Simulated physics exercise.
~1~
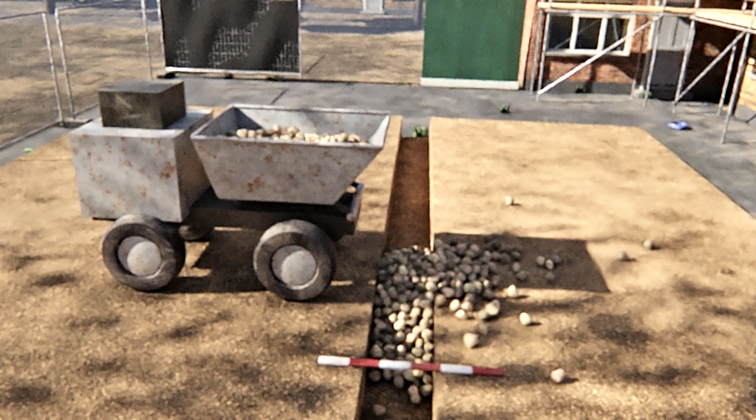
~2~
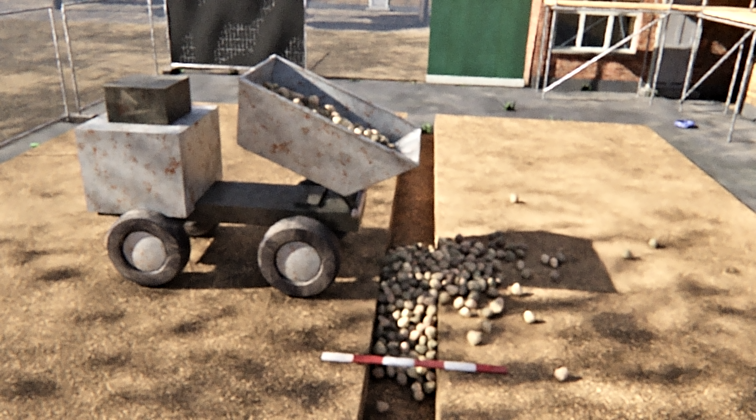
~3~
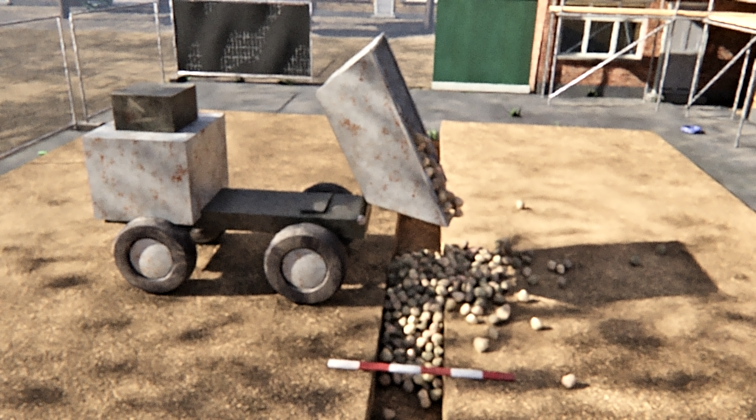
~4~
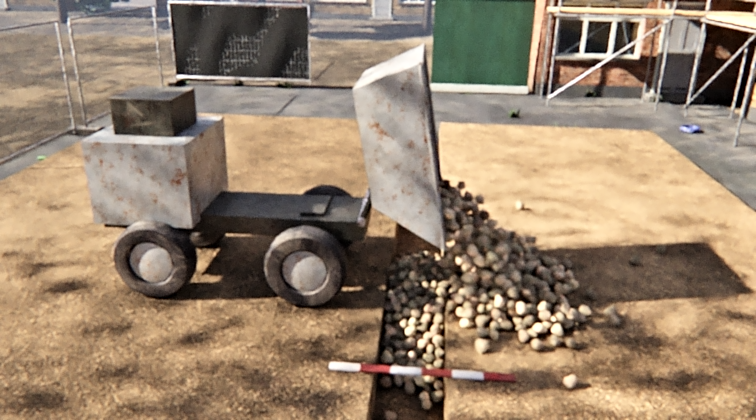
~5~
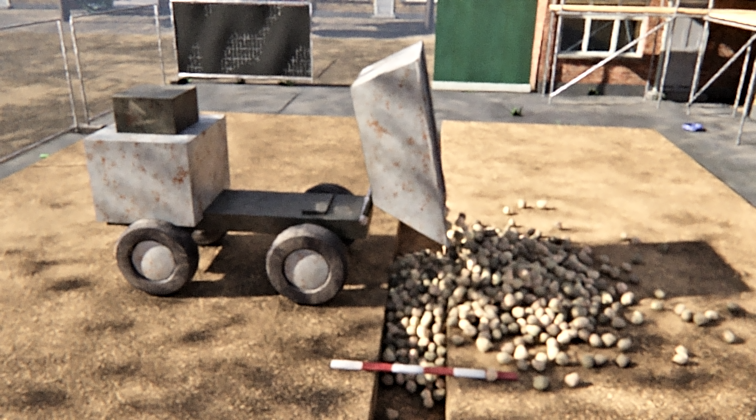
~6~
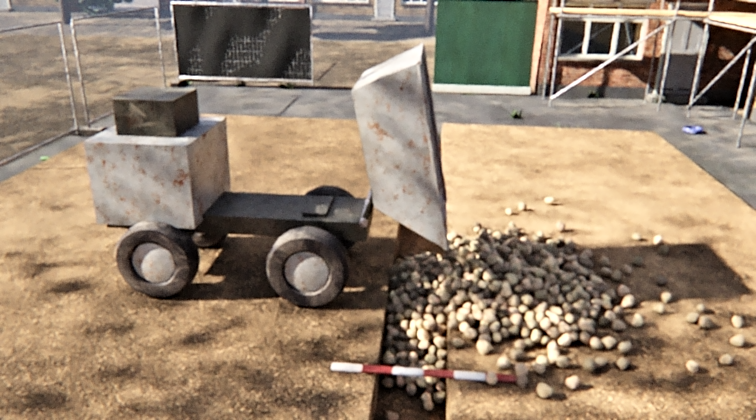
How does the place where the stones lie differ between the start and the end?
At the start, some stones were in the skip and the rest lay in a small pile in and beside the trench. By the end, they lay in a much wider heap that reached farther to the right and spread a little nearer the viewer.
